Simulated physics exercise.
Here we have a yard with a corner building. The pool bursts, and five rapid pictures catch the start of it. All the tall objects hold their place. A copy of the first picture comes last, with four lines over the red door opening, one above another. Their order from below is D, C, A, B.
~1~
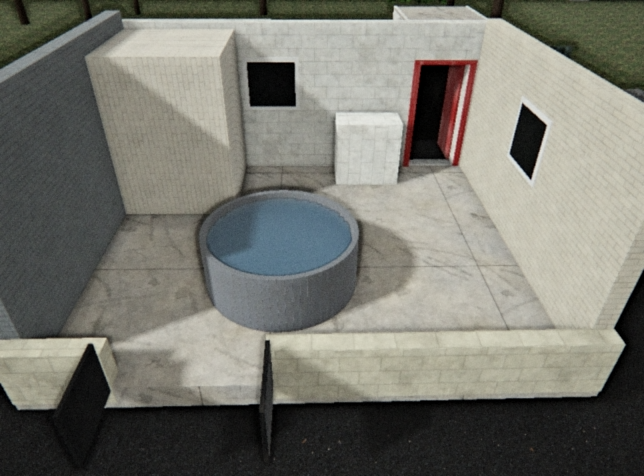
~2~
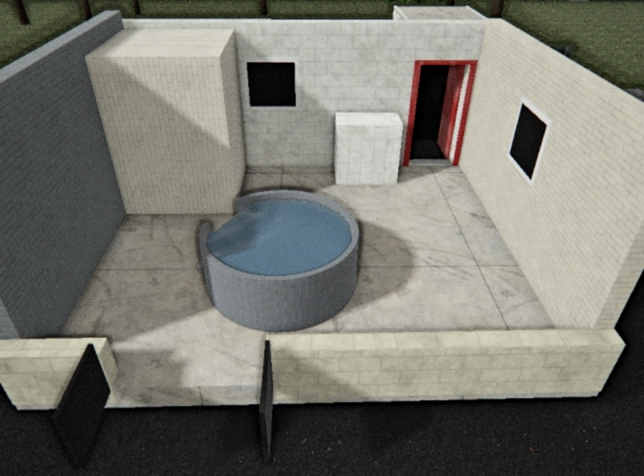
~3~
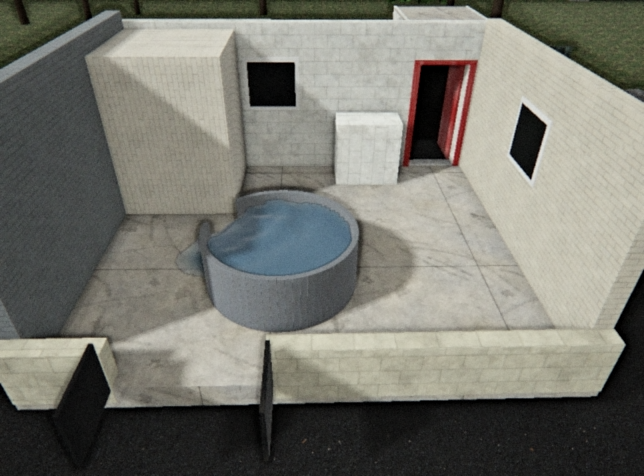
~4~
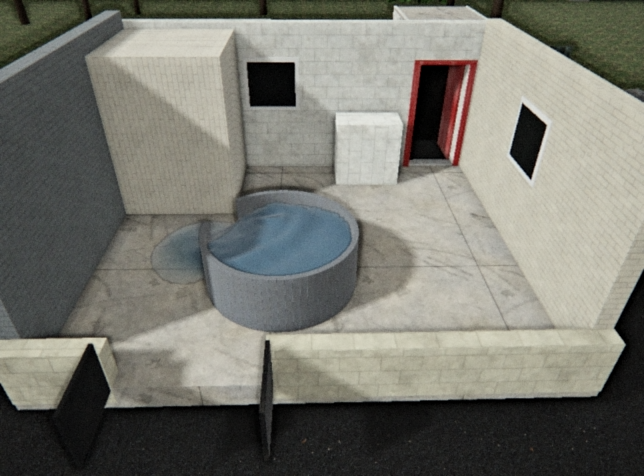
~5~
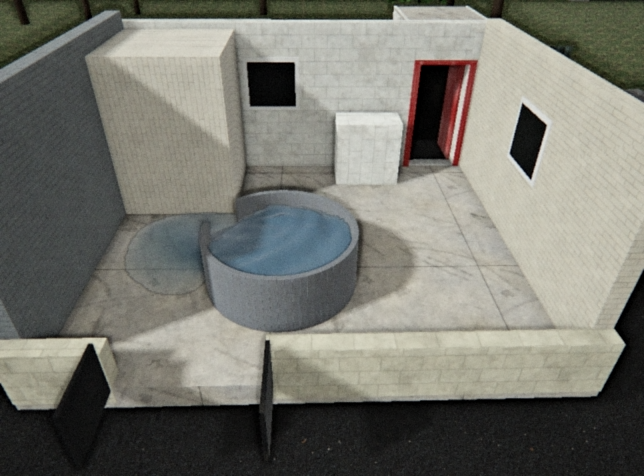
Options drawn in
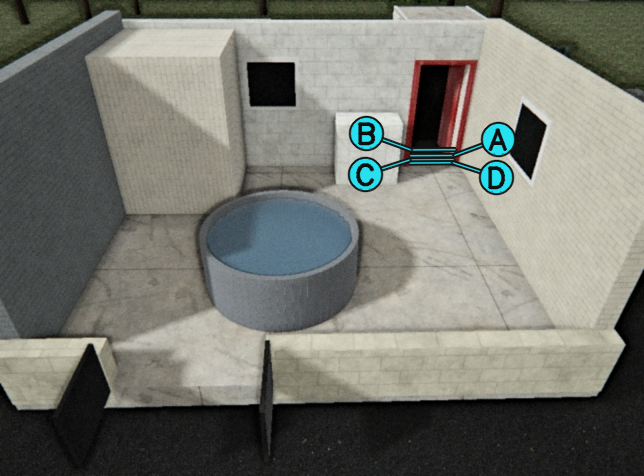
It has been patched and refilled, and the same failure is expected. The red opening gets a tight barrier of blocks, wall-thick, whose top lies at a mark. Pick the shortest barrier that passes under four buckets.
I would pick height D.
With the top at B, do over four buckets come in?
No.
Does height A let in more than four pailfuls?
No.
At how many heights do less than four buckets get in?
All of the four.
In cyan, A at (432, 155); B at (433, 149); C at (431, 159); D at (431, 162); from the bottom up D, C, A, B.
If A is chosen, nothing gets over.
If B is chosen, nothing gets over.
If C is chosen, nothing gets over.
If D is chosen, a splash gets over, under a bucket.
